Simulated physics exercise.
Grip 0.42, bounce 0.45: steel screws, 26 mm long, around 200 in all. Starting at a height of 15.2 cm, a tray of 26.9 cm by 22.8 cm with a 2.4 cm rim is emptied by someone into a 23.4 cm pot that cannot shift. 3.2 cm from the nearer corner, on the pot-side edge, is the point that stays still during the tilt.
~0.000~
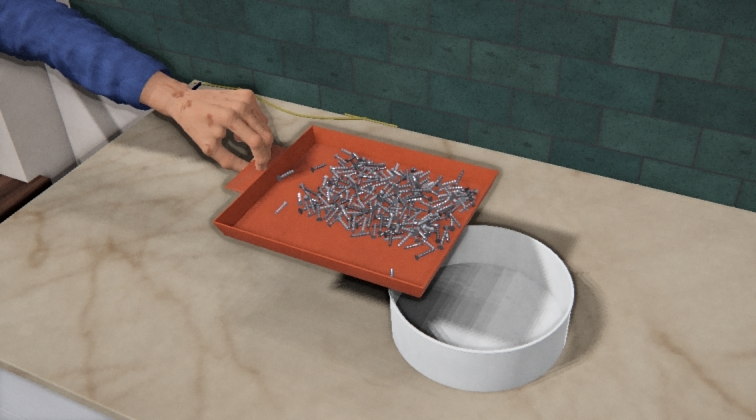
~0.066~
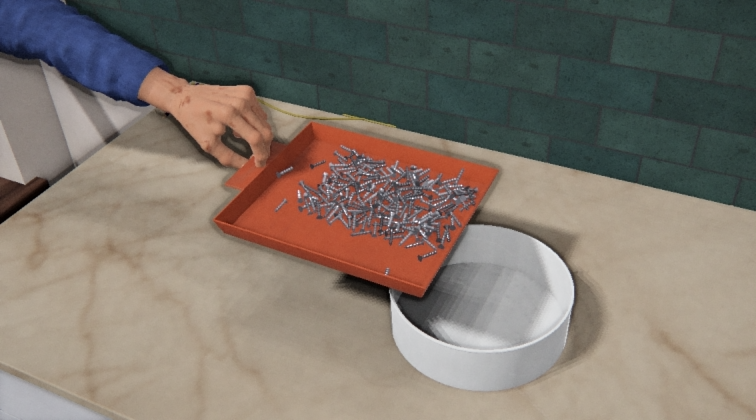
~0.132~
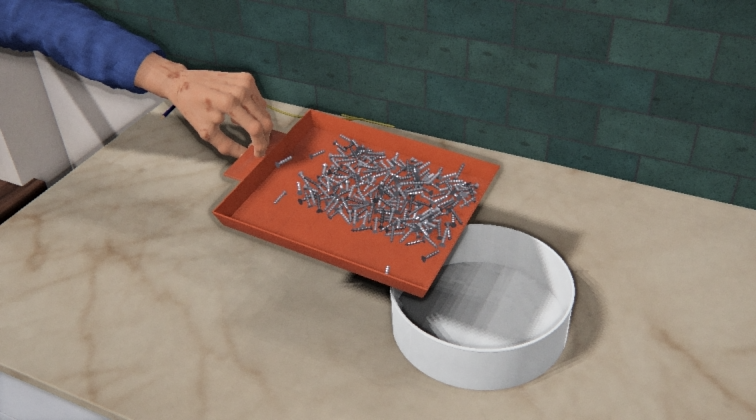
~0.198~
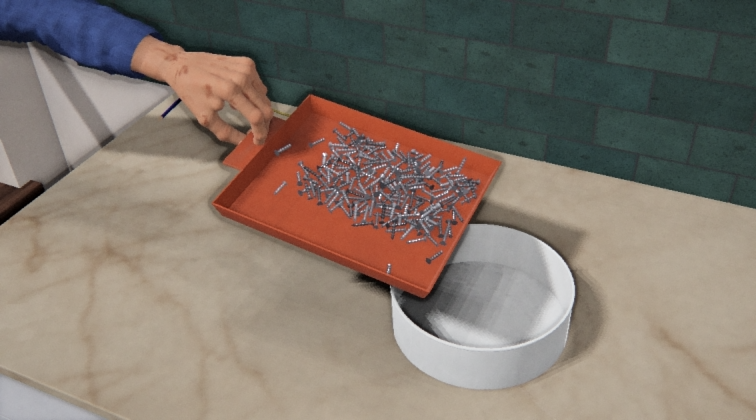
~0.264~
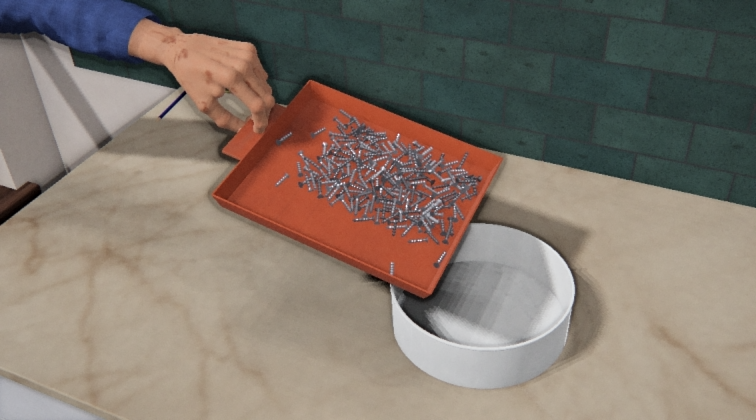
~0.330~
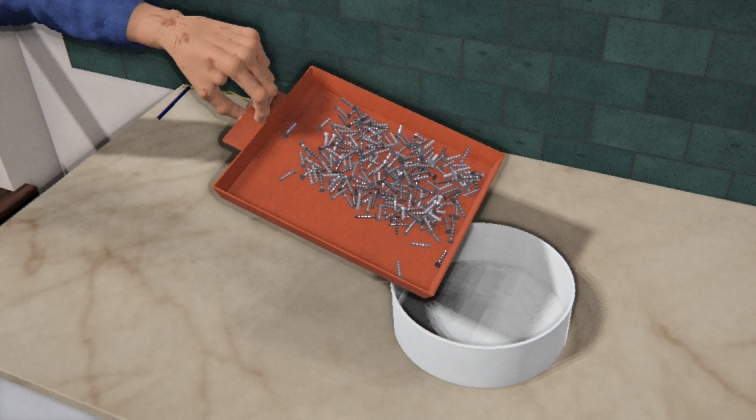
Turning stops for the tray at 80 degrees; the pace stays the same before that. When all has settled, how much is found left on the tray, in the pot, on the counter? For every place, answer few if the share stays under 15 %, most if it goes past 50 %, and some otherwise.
Shares - tray: Few; pot: Some; counter: Most.
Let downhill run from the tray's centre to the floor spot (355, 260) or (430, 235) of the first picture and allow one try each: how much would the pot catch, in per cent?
Near 0 and 85 per cent, in that order.
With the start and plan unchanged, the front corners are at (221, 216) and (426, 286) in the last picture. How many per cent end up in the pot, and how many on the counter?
Pot 0 % / counter 100 %.
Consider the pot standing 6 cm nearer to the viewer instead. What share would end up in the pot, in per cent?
Estimated share: Around 95 in a hundred.
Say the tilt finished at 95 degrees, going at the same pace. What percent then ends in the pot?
In that case, near 35 percent.
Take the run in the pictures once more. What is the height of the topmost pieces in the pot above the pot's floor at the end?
Some 1.5 cm above the floor.
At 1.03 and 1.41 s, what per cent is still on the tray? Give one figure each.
In order, near 80 and near 20.
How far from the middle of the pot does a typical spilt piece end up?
About 16 centimetres.
After 0.75 s, tilt 48 degrees; the tray holds 100 %, the pot 0 %.
Then, at 1.03 s, tilt 68 degrees; the tray holds 80 %, the pot 5 %.
After 1.41 s, tilt 80 degrees; the tray holds 20 %, the pot 30 %.
In the end, at 2.5 s, tray 0 %, pot 35 %, counter 65 %.
